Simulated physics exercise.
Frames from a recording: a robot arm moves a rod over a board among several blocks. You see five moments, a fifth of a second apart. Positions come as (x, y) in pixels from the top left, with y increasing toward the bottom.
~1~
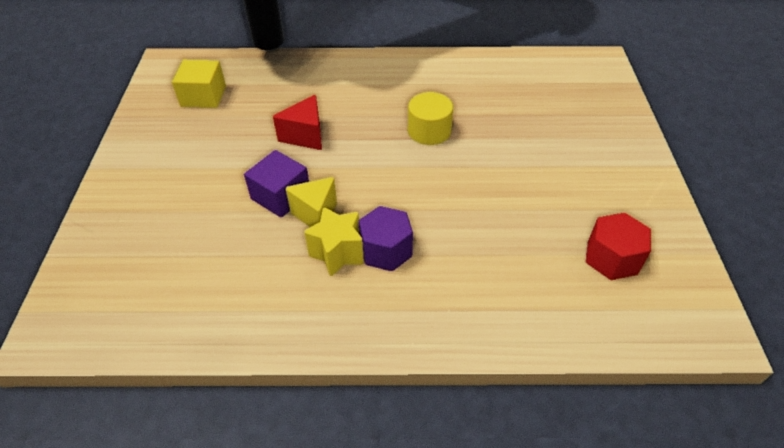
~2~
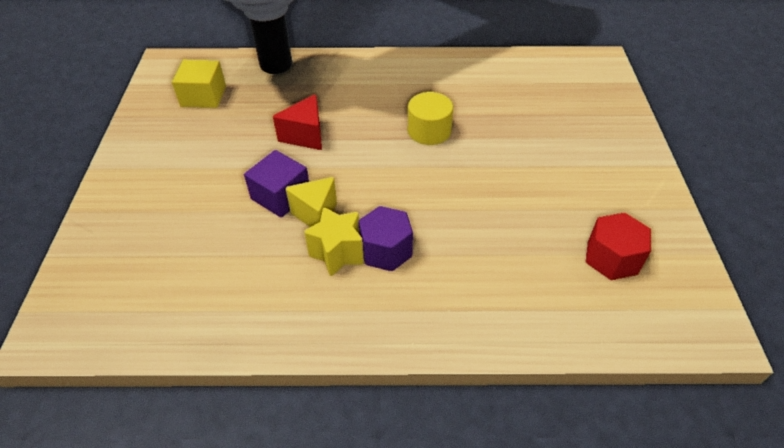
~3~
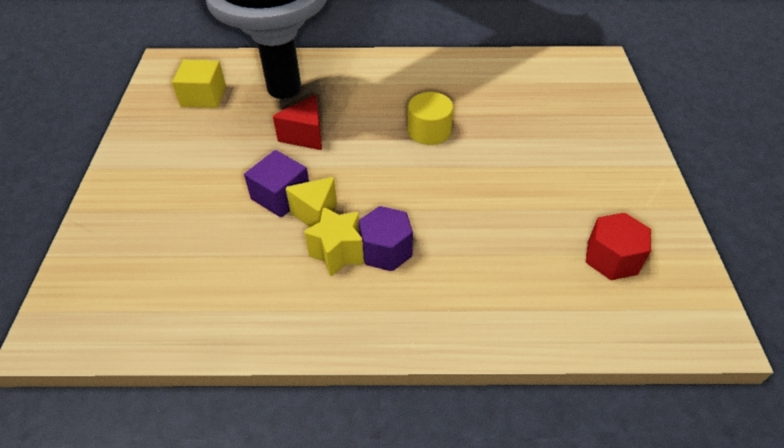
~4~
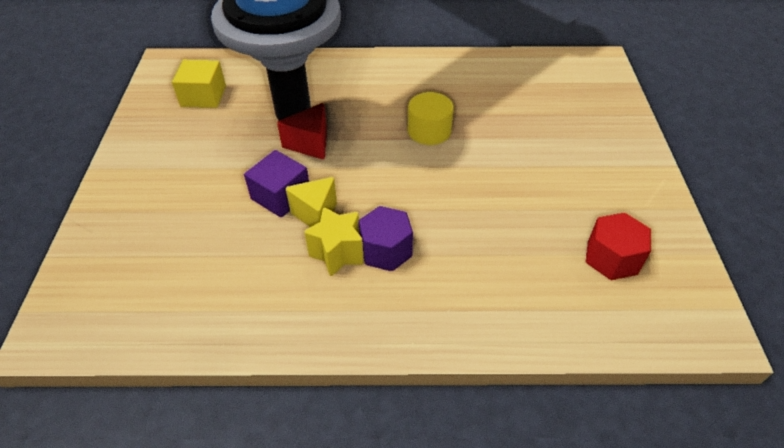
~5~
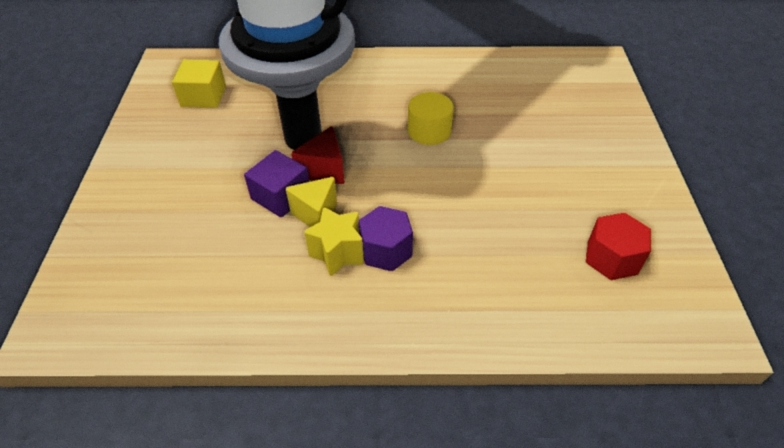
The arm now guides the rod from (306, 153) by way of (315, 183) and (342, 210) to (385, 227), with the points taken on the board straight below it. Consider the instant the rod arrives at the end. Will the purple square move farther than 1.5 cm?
The answer is no.
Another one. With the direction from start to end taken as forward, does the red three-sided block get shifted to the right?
No, I don't think so.
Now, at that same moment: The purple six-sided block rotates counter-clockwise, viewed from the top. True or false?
False.
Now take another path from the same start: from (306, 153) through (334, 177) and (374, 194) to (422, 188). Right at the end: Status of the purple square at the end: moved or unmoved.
Left in place.
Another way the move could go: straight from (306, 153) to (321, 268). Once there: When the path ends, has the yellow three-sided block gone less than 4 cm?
In short: No.
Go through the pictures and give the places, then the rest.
Rod tip at (269, 43); block tops, purple square at (275, 170); yellow three-sided block at (313, 191); red three-sided block at (302, 111); purple six-sided block at (386, 225), in the first frame.
Rod at (276, 66); blocks unchanged, in the second frame.
Rod at (285, 90); blocks unchanged, in the third frame.
Rod at (294, 115); red three-sided block at (307, 119), in the fourth frame.
Rod at (304, 141); purple square at (275, 170); yellow three-sided block at (313, 191); red three-sided block at (321, 145); purple six-sided block at (386, 225), in the fifth frame.
The first path, step by step. One third of the way, rod at (314, 172); purple square at (272, 176), turned 15° clockwise; yellow three-sided block at (314, 193); red three-sided block at (346, 167), turned 15° anticlockwise.
Two thirds of the way, rod at (342, 198); purple square at (271, 176), turned 20° clockwise; yellow three-sided block at (313, 205), turned 45° clockwise; red three-sided block at (377, 179), turned 55° anticlockwise.
At the end, rod at (385, 216); purple square at (271, 176), turned 20° clockwise; yellow three-sided block at (312, 205), turned 50° clockwise; red three-sided block at (407, 180), turned 95° anticlockwise; purple six-sided block at (398, 237), turned 25° clockwise.
